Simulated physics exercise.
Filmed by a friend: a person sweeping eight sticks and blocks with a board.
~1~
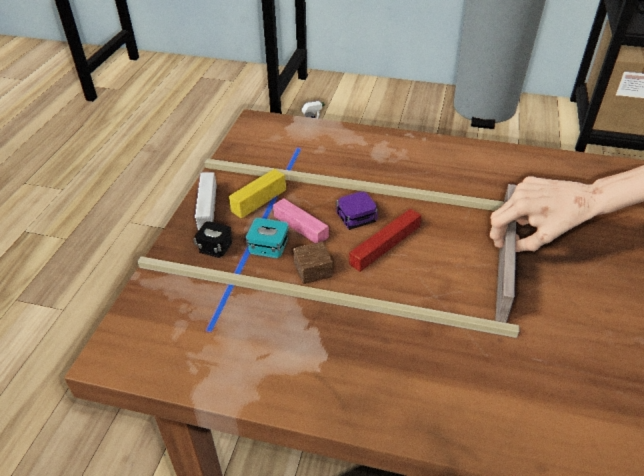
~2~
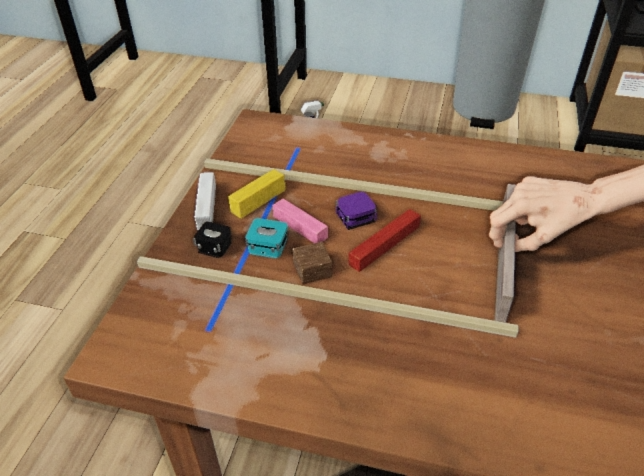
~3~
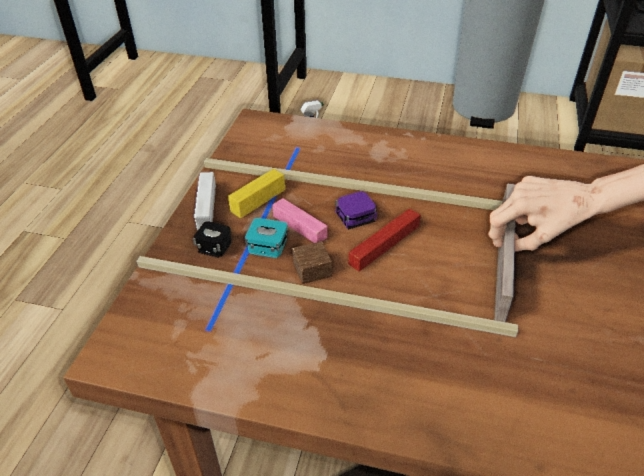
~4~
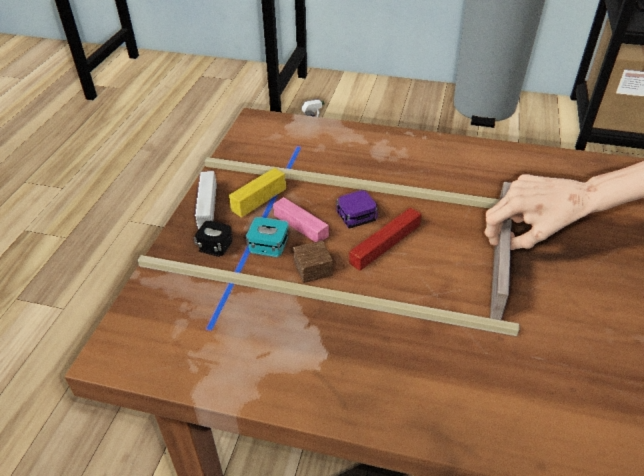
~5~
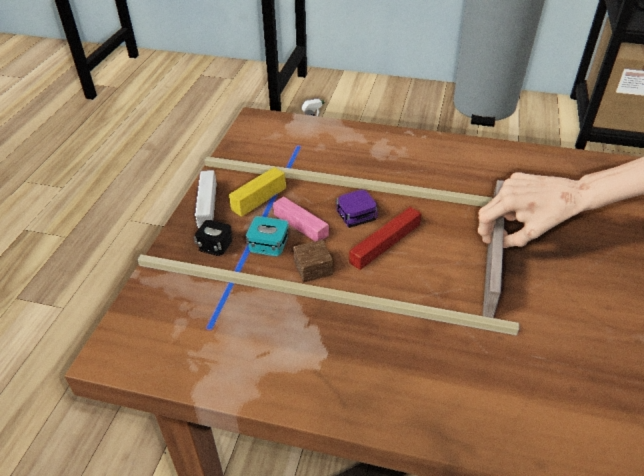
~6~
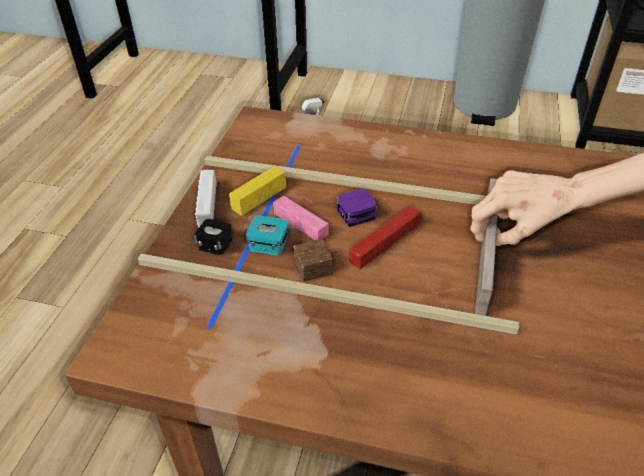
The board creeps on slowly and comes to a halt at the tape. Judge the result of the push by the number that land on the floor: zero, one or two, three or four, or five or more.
The number that land on the floor is zero.
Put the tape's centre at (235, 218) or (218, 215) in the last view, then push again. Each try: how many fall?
Per try: 1; 2.
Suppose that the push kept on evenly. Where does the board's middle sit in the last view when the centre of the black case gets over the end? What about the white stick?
I'd say about (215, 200) for the first one and about (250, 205) for the second.
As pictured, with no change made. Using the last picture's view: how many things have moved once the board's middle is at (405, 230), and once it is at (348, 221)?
Counts: 1, 3.
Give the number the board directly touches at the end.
Counting them up gives 2.
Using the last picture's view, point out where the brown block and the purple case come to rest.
The brown block ends up near (225, 255), and the purple case near (246, 187).
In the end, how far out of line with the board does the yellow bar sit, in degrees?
The angle is some 40°.
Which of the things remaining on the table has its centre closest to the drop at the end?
It's the white stick that is foremost.
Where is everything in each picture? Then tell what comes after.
The first picture shows white stick (207, 200); black case (214, 240); yellow bar (259, 193); board (507, 250); tape (261, 225).
The second picture shows black case (214, 241); purple case (356, 211).
The third picture shows yellow bar (258, 193); red bar (385, 239).
The fourth picture shows white stick (207, 199); board (502, 247).
The fifth picture shows black case (214, 239); brown block (313, 261).
The sixth picture shows white stick (207, 198); black case (215, 238); yellow bar (259, 190); board (488, 243); tape (261, 222).
Soon after, none off yet; white stick at rest near (207, 198); black case at rest near (215, 238); yellow bar at rest near (259, 190).
Then, none off yet; white stick at rest near (206, 198); black case moving near (207, 237); yellow bar moved a little near (245, 182).
At rest, the number that fall off is zero.
